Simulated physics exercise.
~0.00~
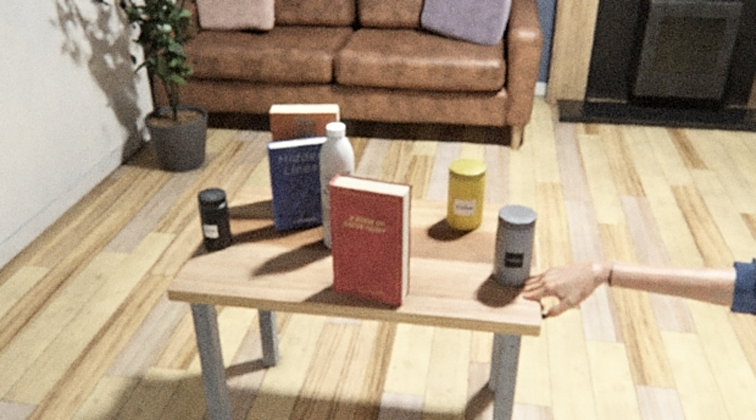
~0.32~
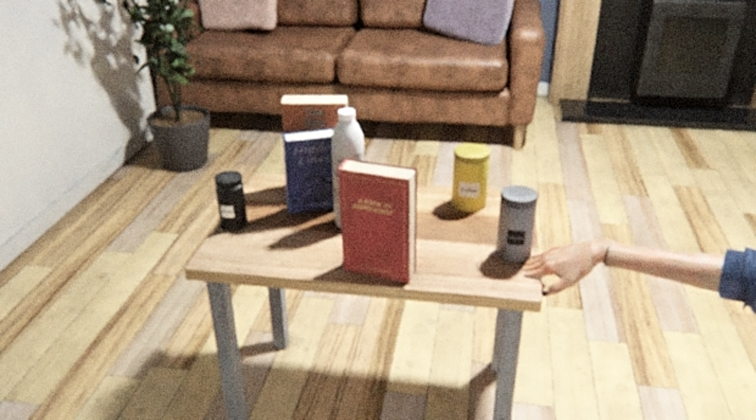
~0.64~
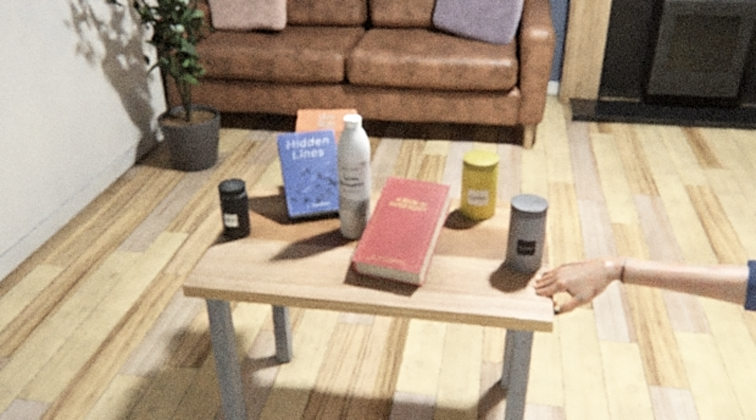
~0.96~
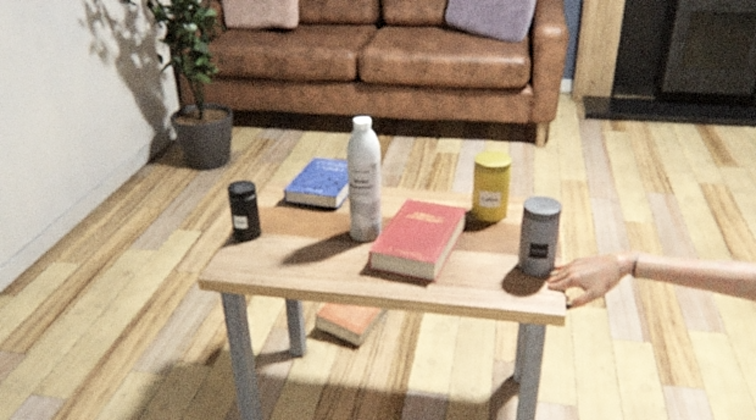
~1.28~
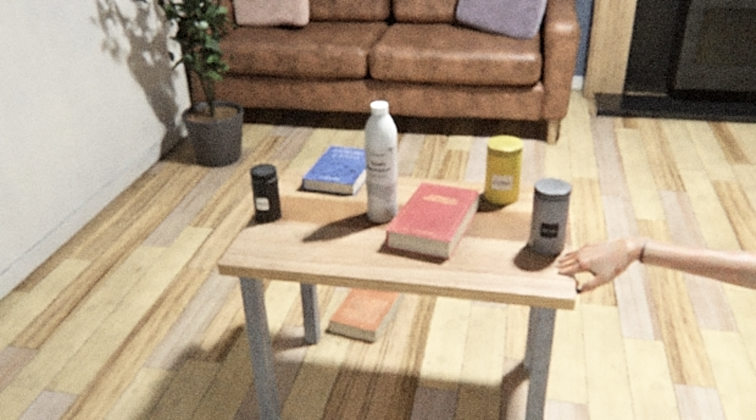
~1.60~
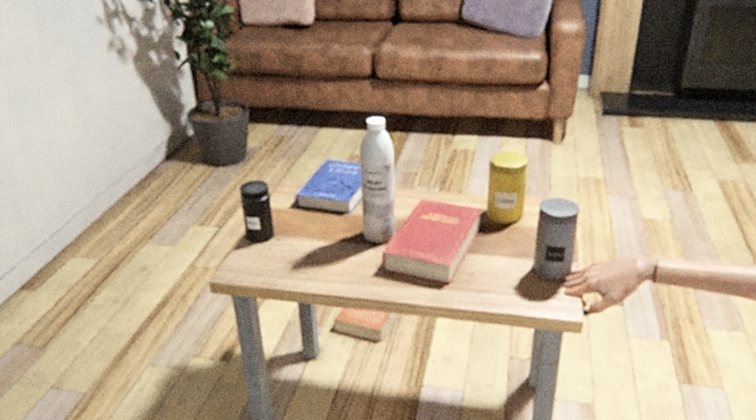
At the start, three books, a white bottle, a yellow jar, a grey jar and a black jar stand upright on a wooden table, with a hand at its right edge. The table shifts slightly away, and everything is still standing. Then the red book topples onto its side while the orange book tips off the back. Next, the blue book falls flat on the tabletop, and the orange book lies on the floor beneath. In the end, the red and blue books lie on the table, while the bottle and three jars remain upright.
